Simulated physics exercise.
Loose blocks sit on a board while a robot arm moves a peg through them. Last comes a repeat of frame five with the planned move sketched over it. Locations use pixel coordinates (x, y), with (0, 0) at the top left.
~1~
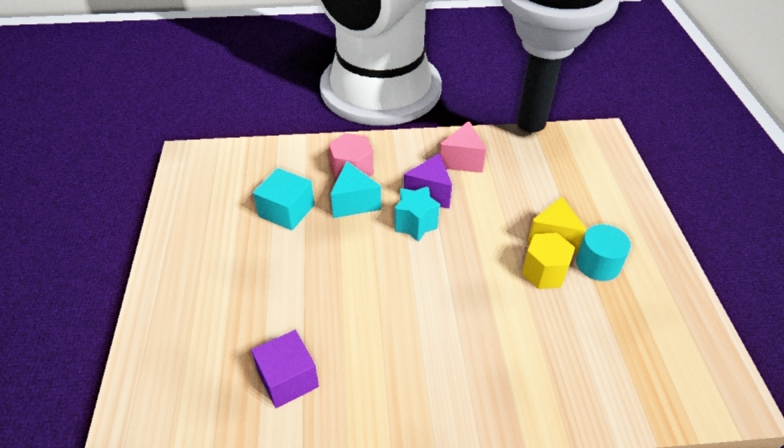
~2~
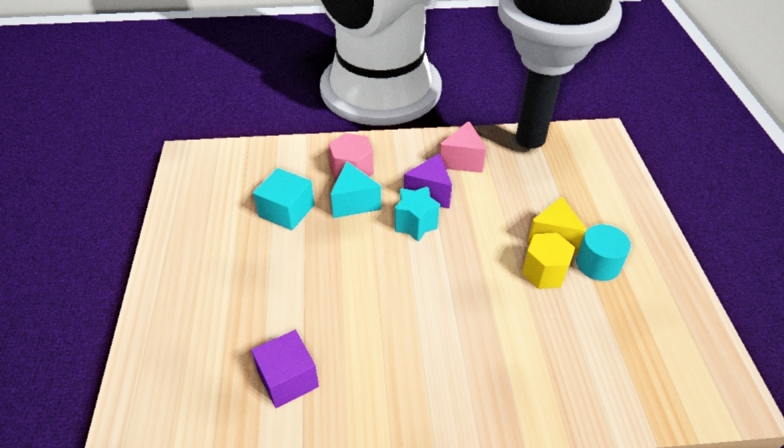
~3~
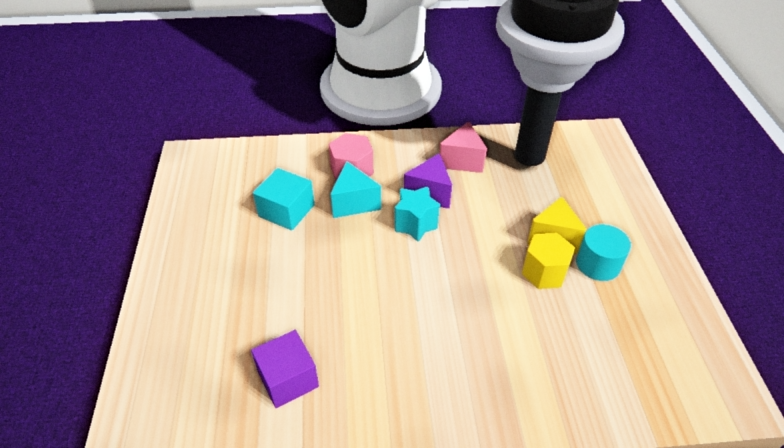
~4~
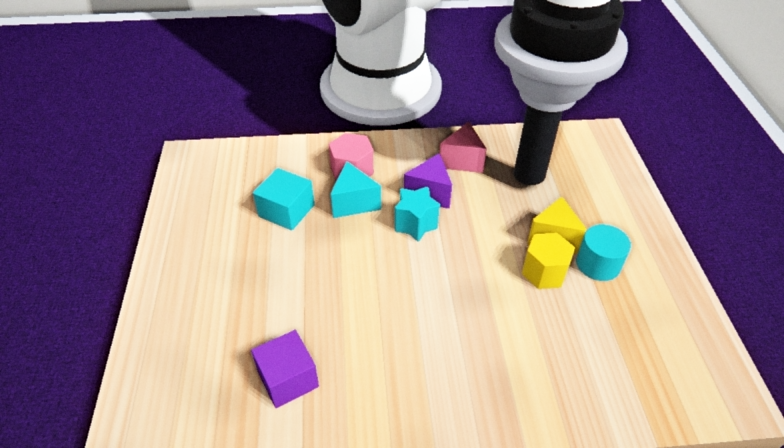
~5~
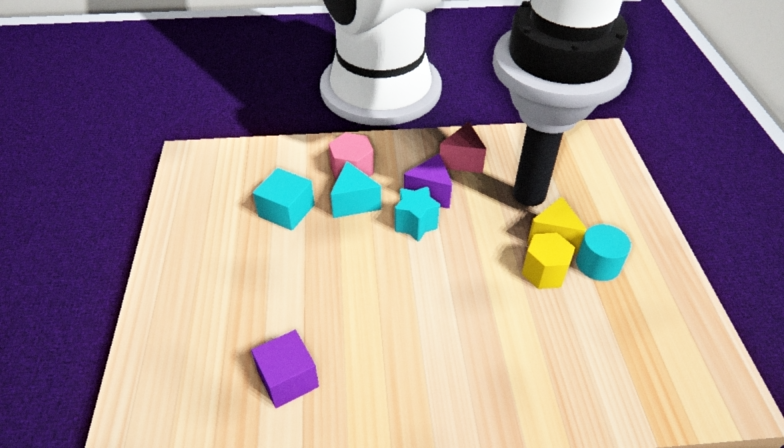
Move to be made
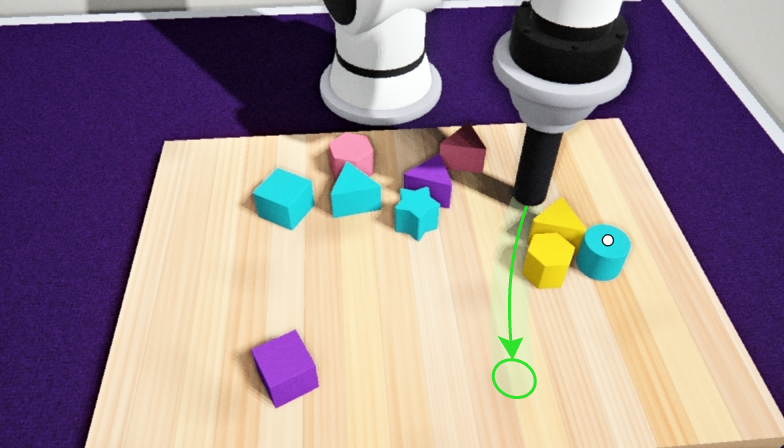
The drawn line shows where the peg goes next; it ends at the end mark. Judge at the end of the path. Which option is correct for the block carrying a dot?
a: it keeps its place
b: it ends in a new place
I choose a.
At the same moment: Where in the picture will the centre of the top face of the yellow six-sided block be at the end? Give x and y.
Its top middle will sit at (559, 266).
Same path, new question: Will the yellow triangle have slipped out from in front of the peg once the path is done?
The answer is yes.
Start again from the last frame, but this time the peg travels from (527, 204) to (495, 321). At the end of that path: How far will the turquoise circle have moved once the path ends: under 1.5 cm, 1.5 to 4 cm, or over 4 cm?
Travel: Within 1.5 cm.
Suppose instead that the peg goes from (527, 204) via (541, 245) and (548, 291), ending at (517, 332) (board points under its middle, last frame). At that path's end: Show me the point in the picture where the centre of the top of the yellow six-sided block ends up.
The yellow six-sided block ends near (540, 347).
Drawn move, from (527, 204) through (511, 279) to (514, 378); the dot is on the turquoise circle.
On the path given first. One third of the way, peg at (516, 244); yellow six-sided block at (554, 252); yellow triangle at (560, 219), turned 20° anticlockwise.
Two thirds of the way, peg at (512, 302); yellow six-sided block at (559, 266), turned 65° anticlockwise; yellow triangle at (560, 219), turned 20° anticlockwise.
At the end, peg at (517, 370); yellow six-sided block at (559, 266), turned 65° anticlockwise; yellow triangle at (560, 219), turned 20° anticlockwise; turquoise circle still.
